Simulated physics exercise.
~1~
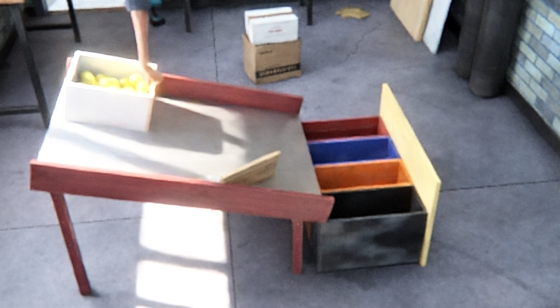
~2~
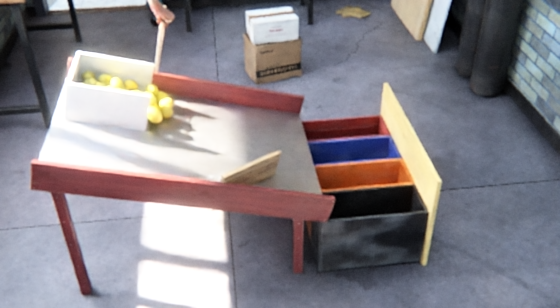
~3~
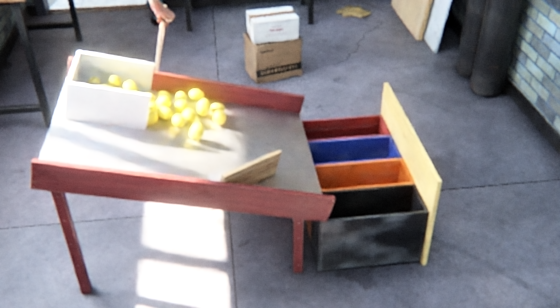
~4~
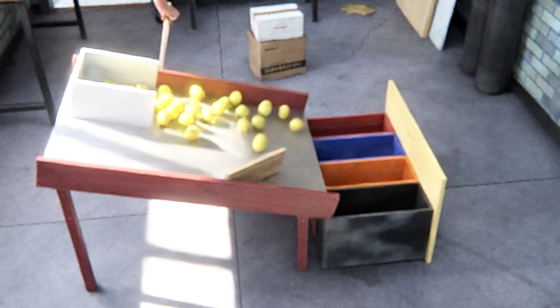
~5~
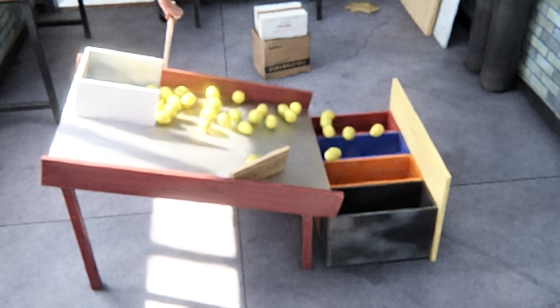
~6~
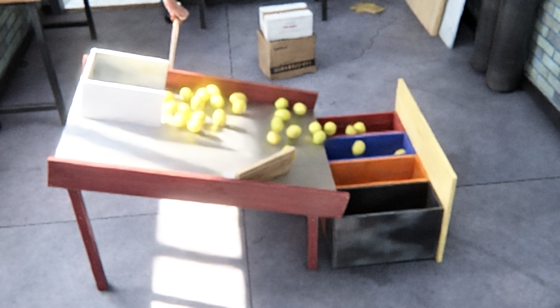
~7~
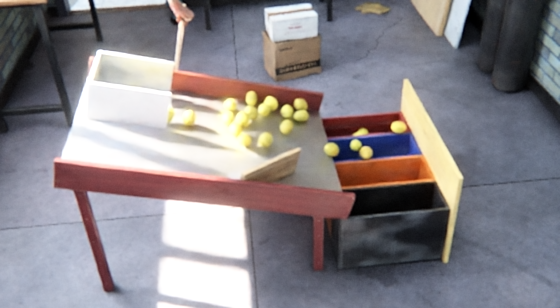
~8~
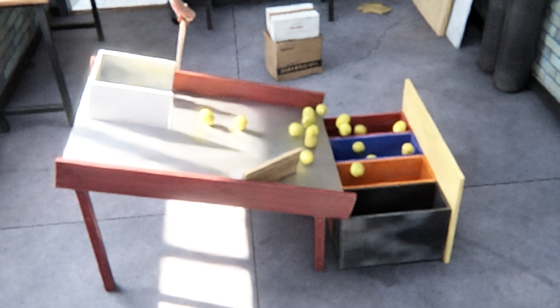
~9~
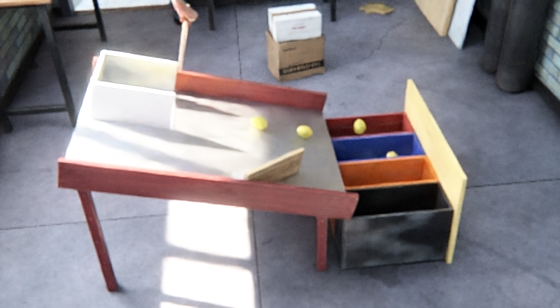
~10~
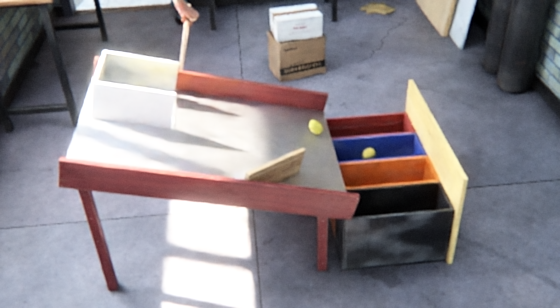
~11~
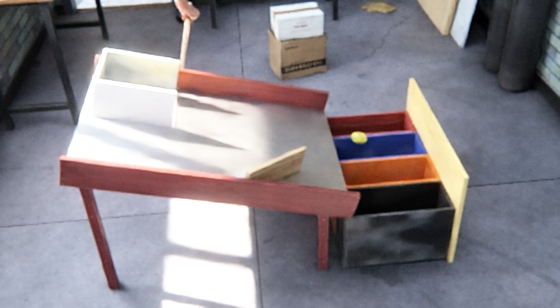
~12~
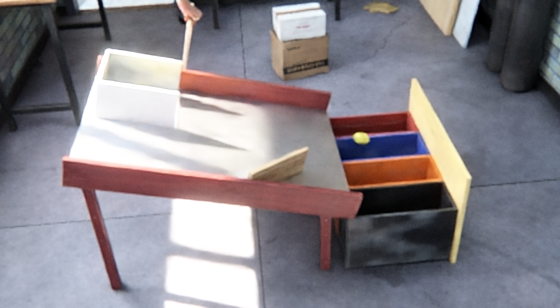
A hand lifts a gate, and yellow balls roll right down the table into colored bins.
